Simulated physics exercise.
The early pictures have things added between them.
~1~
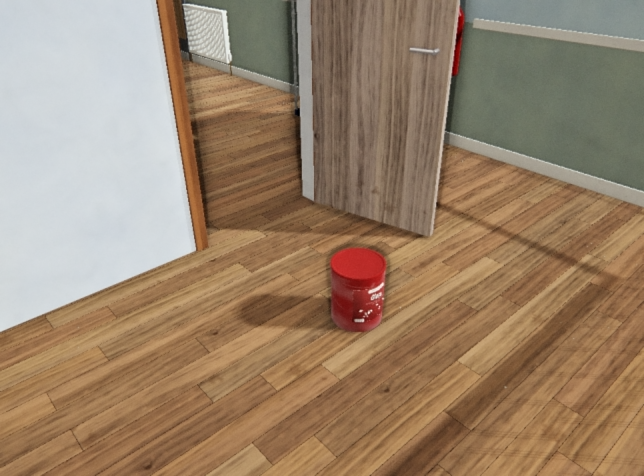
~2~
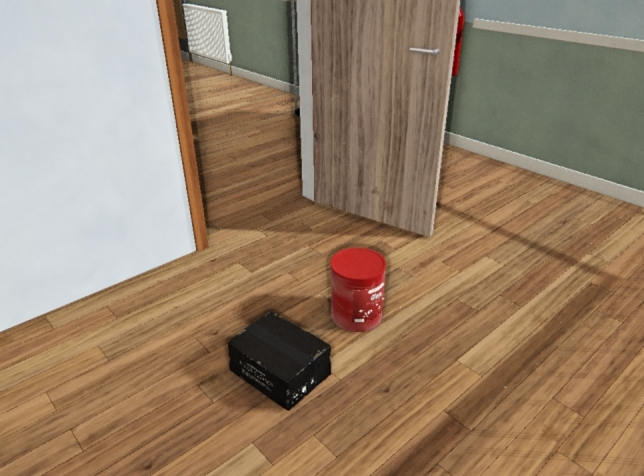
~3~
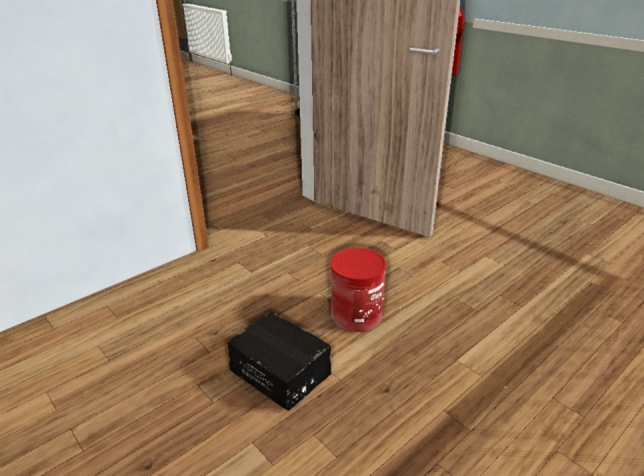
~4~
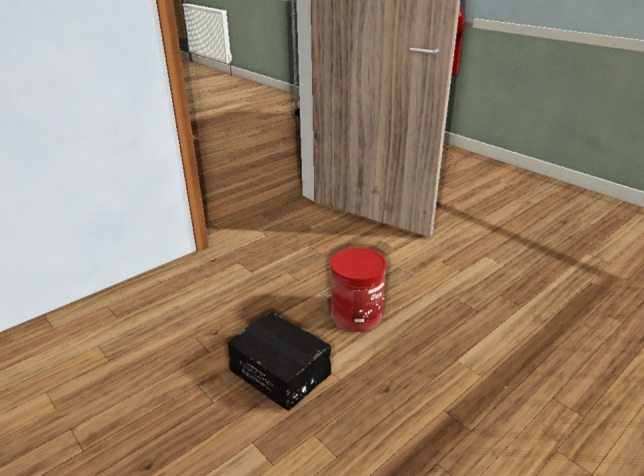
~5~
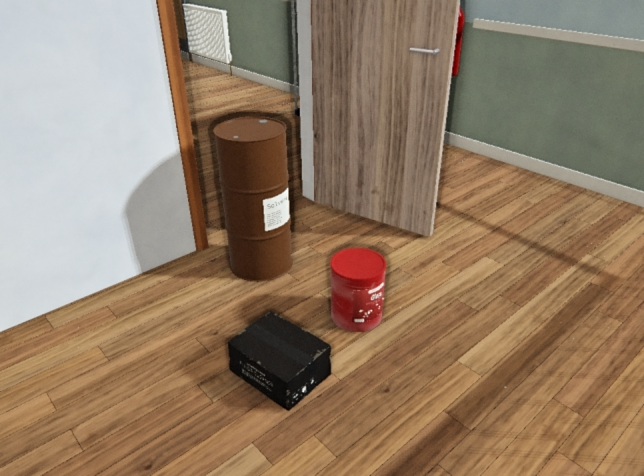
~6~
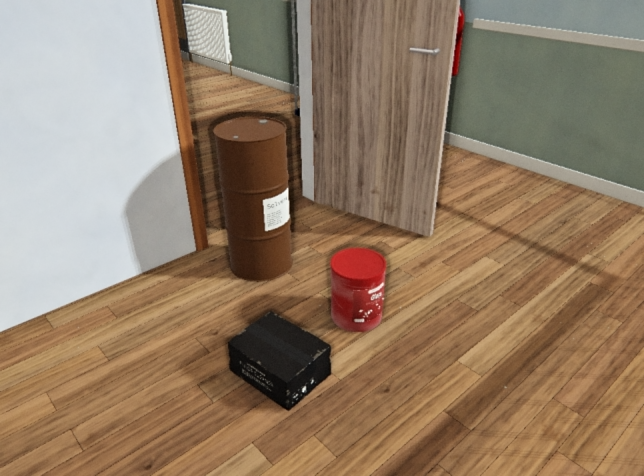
A red pail sat alone on the wooden floor near a wide-open door, then a black parcel appeared in front of it, and later a tall brown drum appeared behind them; nothing else moved.
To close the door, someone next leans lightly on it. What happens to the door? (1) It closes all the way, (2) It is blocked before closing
Option 2: It is blocked before closing.
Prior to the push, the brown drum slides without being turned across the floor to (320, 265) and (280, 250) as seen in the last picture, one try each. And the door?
On the first go it doesn't make it all the way, and on the second it doesn't make it all the way.
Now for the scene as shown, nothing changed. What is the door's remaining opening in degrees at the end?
The answer is roughly 40°.
Then, 0.50 s on from there, door at 91°.
Then, 0.90 s on from there, door at 66°.
Then, 1.20 s on from there, door at 45°.
In the end, door at 40°; all 3 unmoved. At the end, from the last picture's camera, brown drum near (256, 201).
